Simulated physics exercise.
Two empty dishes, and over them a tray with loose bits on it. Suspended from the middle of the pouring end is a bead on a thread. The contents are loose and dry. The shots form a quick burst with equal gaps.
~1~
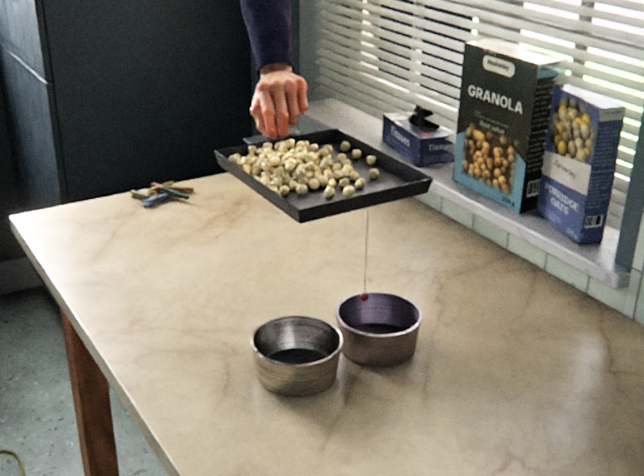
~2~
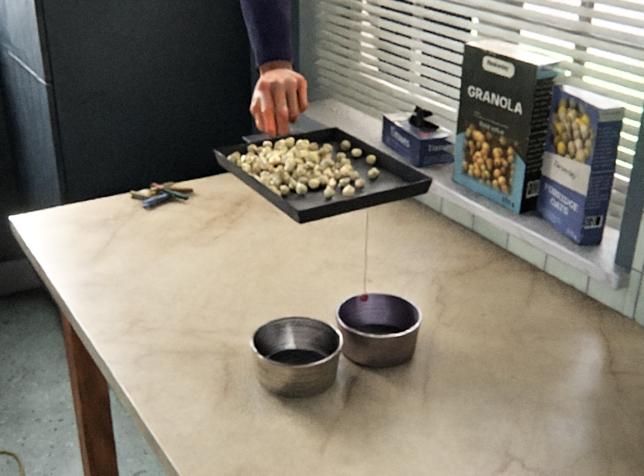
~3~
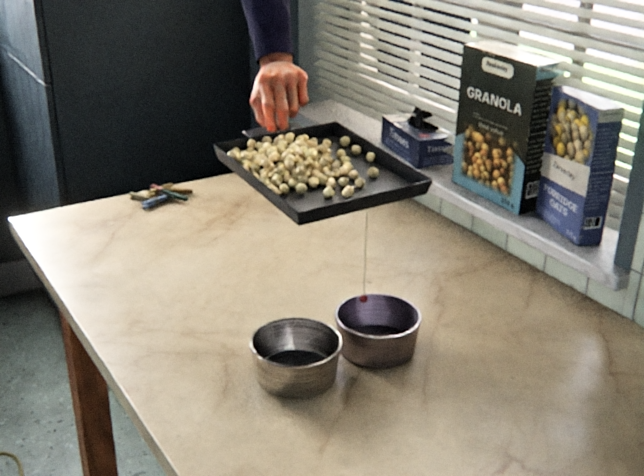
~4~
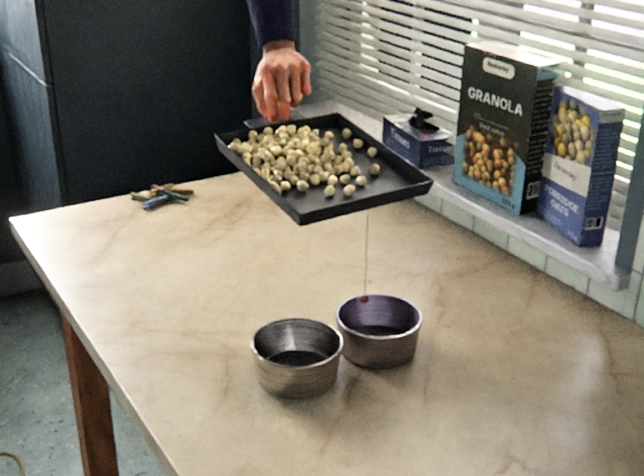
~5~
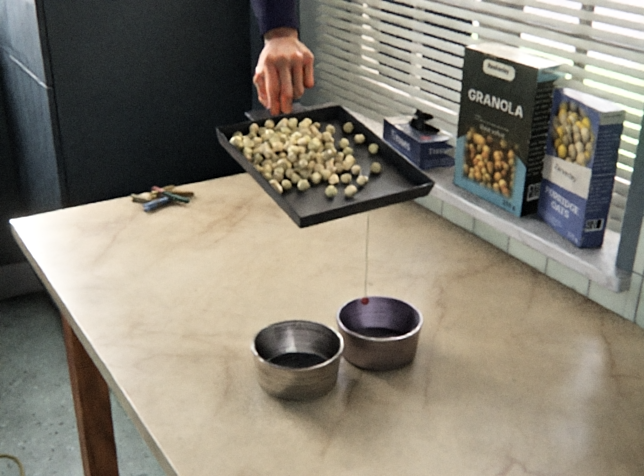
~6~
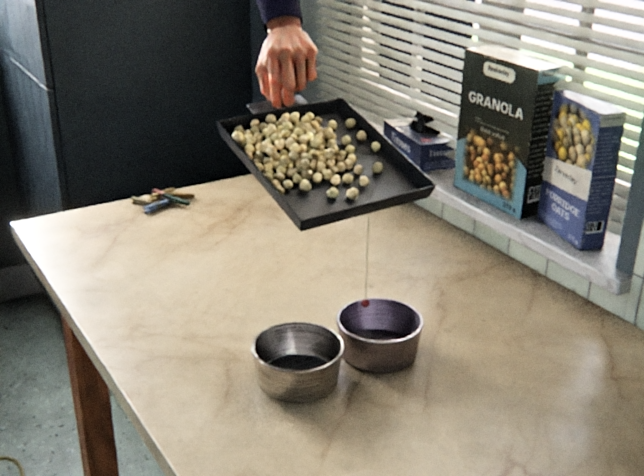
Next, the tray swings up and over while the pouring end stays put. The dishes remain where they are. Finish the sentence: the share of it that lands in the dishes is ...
... below one half.
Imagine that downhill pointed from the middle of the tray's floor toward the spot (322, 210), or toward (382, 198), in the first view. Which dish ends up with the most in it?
First place: The dish to the left; second place: The dish to the right.
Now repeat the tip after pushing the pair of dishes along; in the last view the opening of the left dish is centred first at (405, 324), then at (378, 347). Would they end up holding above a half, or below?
At place one not up to half; at place two in excess of half.
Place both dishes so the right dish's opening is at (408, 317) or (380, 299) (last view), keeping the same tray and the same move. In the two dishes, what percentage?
Close to 60 in a hundred, then close to 0 in a hundred.
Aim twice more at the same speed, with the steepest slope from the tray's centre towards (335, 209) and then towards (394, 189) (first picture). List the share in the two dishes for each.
Respectively 70 and 10 in a hundred.
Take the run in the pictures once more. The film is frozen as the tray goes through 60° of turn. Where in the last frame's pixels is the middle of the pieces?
Roughly at (350, 184).
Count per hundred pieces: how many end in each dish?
Split in per cent - left dish 10, right dish 20.
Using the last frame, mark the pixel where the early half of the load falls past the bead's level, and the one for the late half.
The first part passes (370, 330); everything after passes (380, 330).
Shortly afterwards, tray tipped steeply; all but a few on the tray; only a few in the right dish; only a few outside both; only a few in the air.
Next, tray tipped right over; near two thirds on the tray; only a few in the left dish; a little in the right dish; a little outside both; near a quarter in the air.
Some moments later, tray tipped past a quarter turn; a little in the left dish; near a quarter in the right dish; near two thirds outside both.
In the end, tray tipped past a quarter turn; a little in the left dish; near a quarter in the right dish; near two thirds outside both.
